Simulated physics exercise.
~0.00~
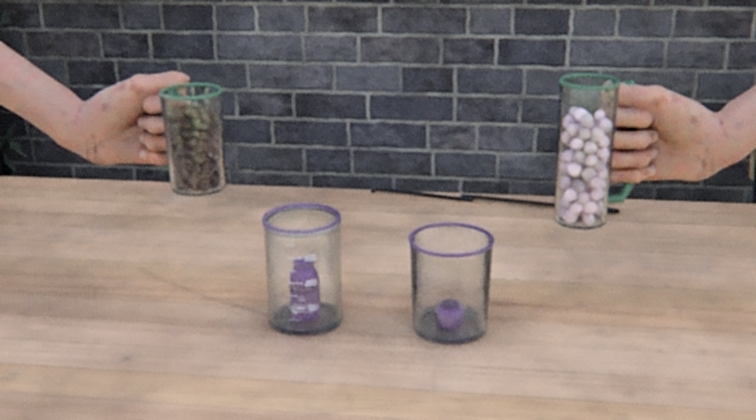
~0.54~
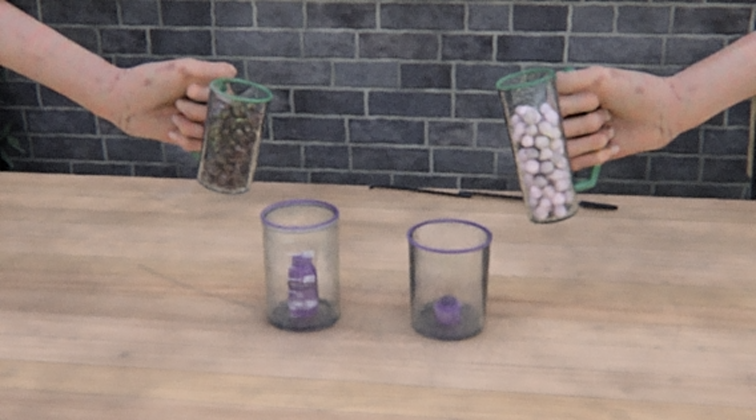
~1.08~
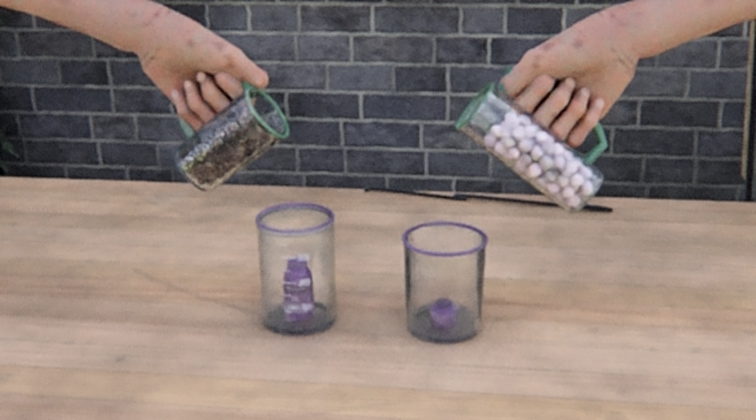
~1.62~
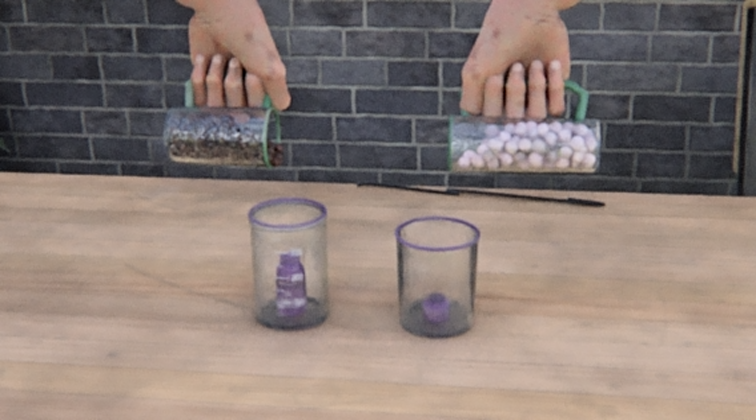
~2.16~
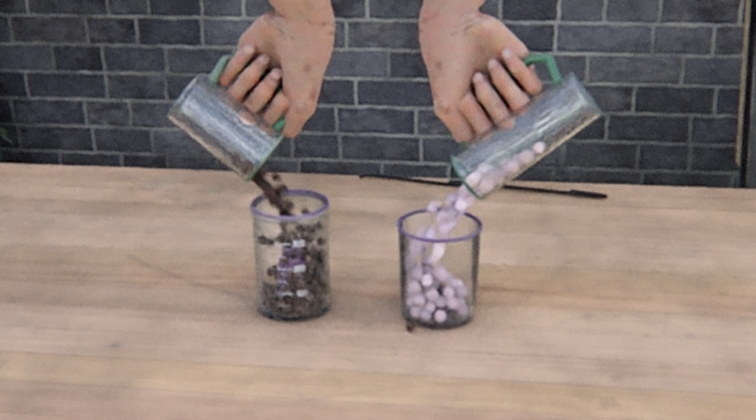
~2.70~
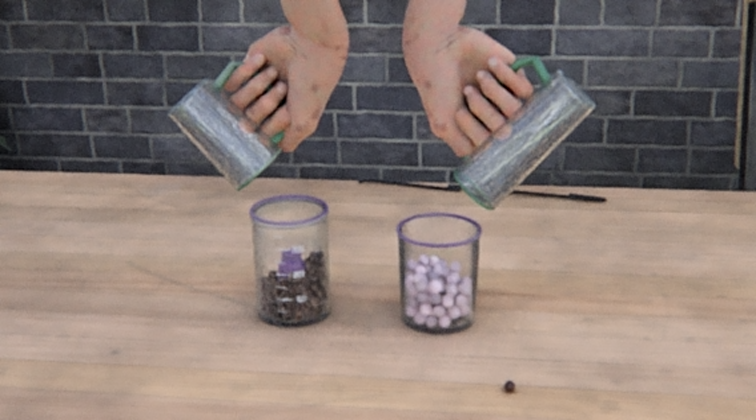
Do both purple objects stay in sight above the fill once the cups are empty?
No, only the left one does, with its top still above the dark bits. The small one on the right disappears under the pale round pieces.
